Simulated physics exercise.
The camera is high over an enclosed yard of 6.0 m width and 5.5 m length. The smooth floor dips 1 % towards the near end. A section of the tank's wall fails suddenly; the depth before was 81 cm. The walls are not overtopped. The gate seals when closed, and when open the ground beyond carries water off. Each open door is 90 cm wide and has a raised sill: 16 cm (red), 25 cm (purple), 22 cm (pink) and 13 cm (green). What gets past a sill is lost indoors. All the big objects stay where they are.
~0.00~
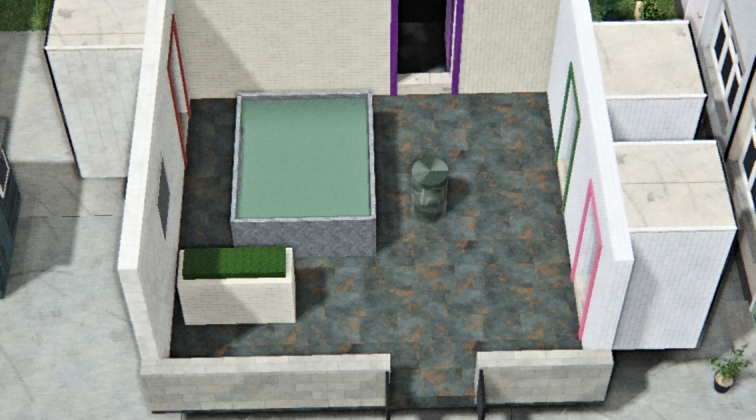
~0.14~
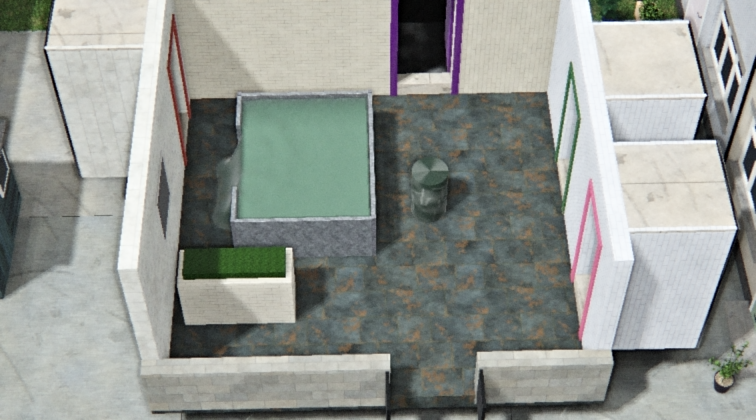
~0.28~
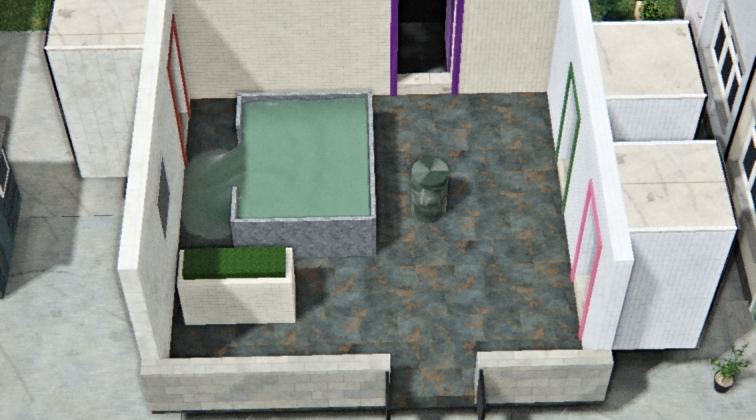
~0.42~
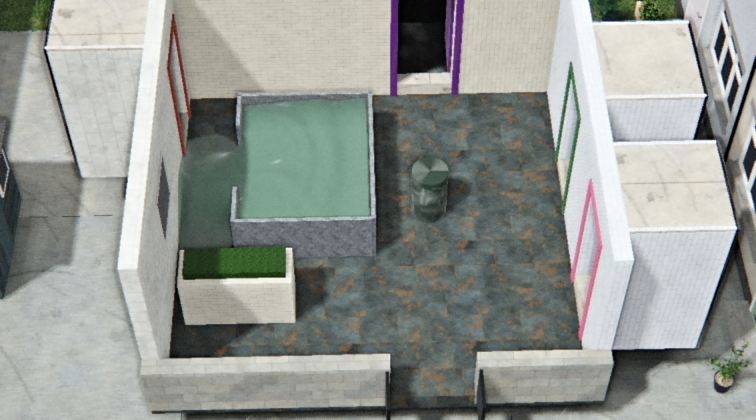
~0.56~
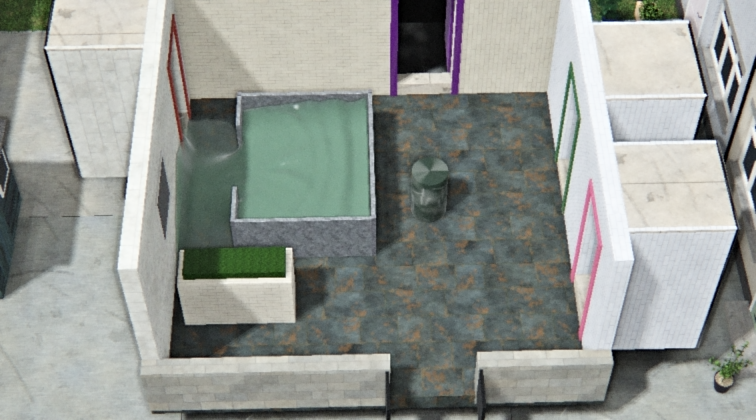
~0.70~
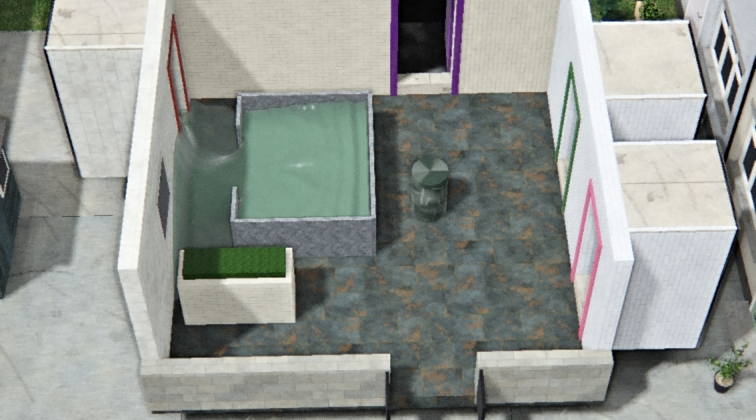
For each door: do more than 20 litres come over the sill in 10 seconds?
The water let in: At the red door it goes over the limit; at the purple door it keeps below the limit; at the pink door it stays under the limit; at the green door it does not reach the limit.
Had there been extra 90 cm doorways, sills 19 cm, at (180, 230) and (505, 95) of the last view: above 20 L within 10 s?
In turn: Past it, not over.
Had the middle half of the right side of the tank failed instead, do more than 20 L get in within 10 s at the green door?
Then: Green over.
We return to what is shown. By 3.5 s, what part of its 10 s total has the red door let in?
Some 75 per cent by then.
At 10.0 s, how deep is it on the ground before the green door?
Roughly 8.0 cm deep.
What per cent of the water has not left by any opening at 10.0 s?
Some 84 per cent remains.
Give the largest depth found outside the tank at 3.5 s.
Up to some 36 cm.
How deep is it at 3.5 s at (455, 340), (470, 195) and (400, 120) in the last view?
In that order: 6, 0 and 8 cm.
After 1.4 s water covers 20 % of the floor and is deepest (64 cm) near (195, 196); red door 29 cm at the sill, 31 L in, purple door not reached, pink door not reached, green door not reached.
After 2.2 s water covers 40 % of the floor and is deepest (51 cm) near (190, 110); red door 26 cm at the sill, 76 L in, purple door 3 cm at the sill, 0 L in, pink door not reached, green door not reached.
After 3.5 s water covers 85 % of the floor and is deepest (36 cm) near (195, 196); red door 27 cm at the sill, 128 L in, purple door 13 cm at the sill, 0 L in, pink door 16 cm at the sill, 0 L in, green door 6 cm at the sill, 0 L in.
After 6.0 s water covers 90 % of the floor and is deepest (28 cm) near (575, 378); red door 19 cm at the sill, 168 L in, purple door 10 cm at the sill, 0 L in, pink door 20 cm at the sill, 3 L in, green door 12 cm at the sill, 1 L in.
After 10.0 s water covers 95 % of the floor and is deepest (18 cm) near (527, 96); red door 11 cm at the sill, 172 L in, purple door 13 cm at the sill, 0 L in, pink door 11 cm at the sill, 4 L in, green door 8 cm at the sill, 1 L in.
